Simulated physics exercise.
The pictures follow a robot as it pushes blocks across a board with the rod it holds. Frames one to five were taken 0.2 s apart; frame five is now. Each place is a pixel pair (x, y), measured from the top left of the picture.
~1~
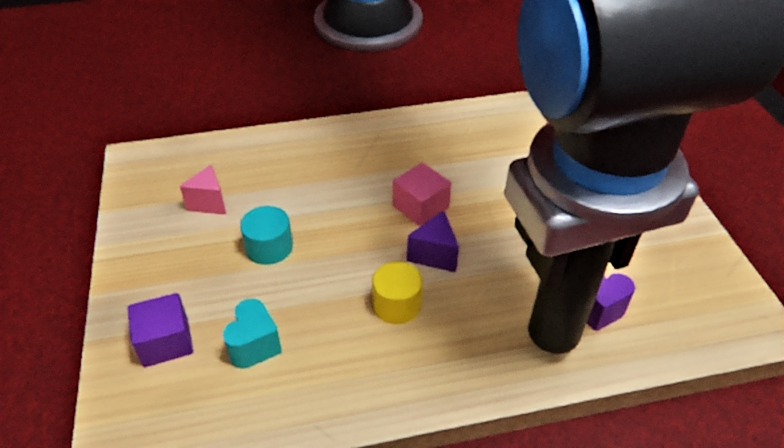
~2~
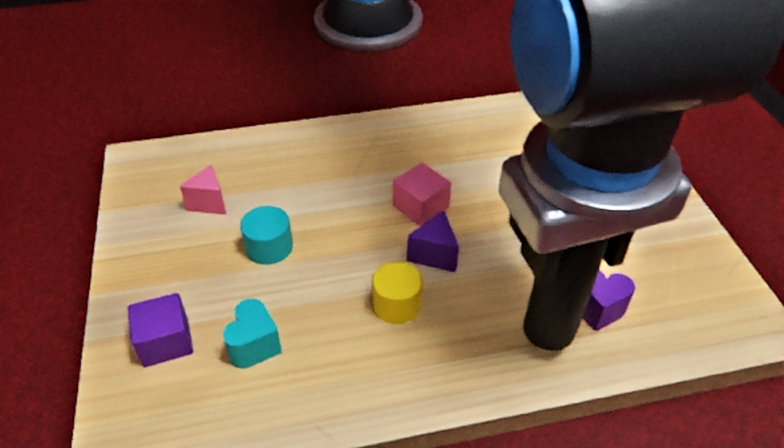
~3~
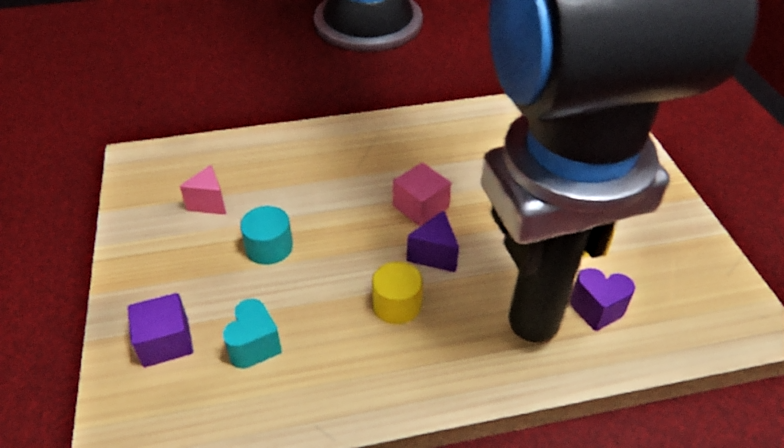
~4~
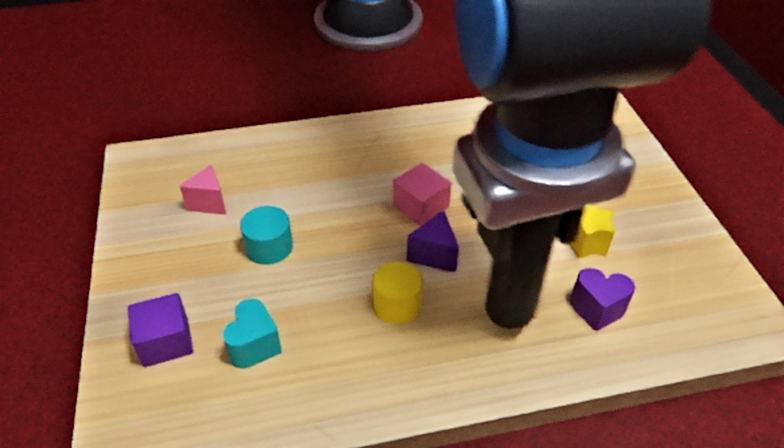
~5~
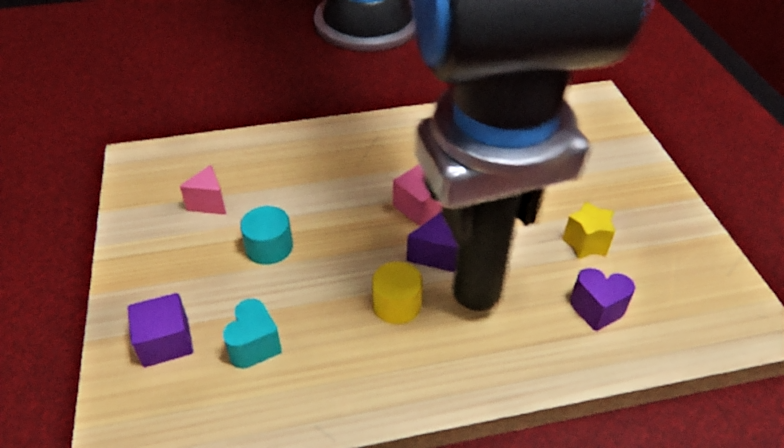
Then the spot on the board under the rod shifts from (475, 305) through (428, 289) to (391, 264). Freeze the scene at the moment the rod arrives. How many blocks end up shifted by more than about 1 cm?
Blocks moved: One.
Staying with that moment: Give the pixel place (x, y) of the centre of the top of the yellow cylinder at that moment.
Located at (372, 278).
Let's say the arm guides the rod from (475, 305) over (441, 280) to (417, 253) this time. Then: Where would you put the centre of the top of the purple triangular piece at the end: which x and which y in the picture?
I'd place it at (432, 202), taking the centre of its top.
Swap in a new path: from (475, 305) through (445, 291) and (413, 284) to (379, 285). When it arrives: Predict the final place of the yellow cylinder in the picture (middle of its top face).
I'd expect the centre of its top face to be at (350, 293).
On the path given first. Halfway along, rod at (428, 277); yellow cylinder at (383, 280).
At the end, rod at (391, 251); yellow cylinder at (372, 278); pink square block still; purple triangular piece at (433, 227), turned 25° clockwise.
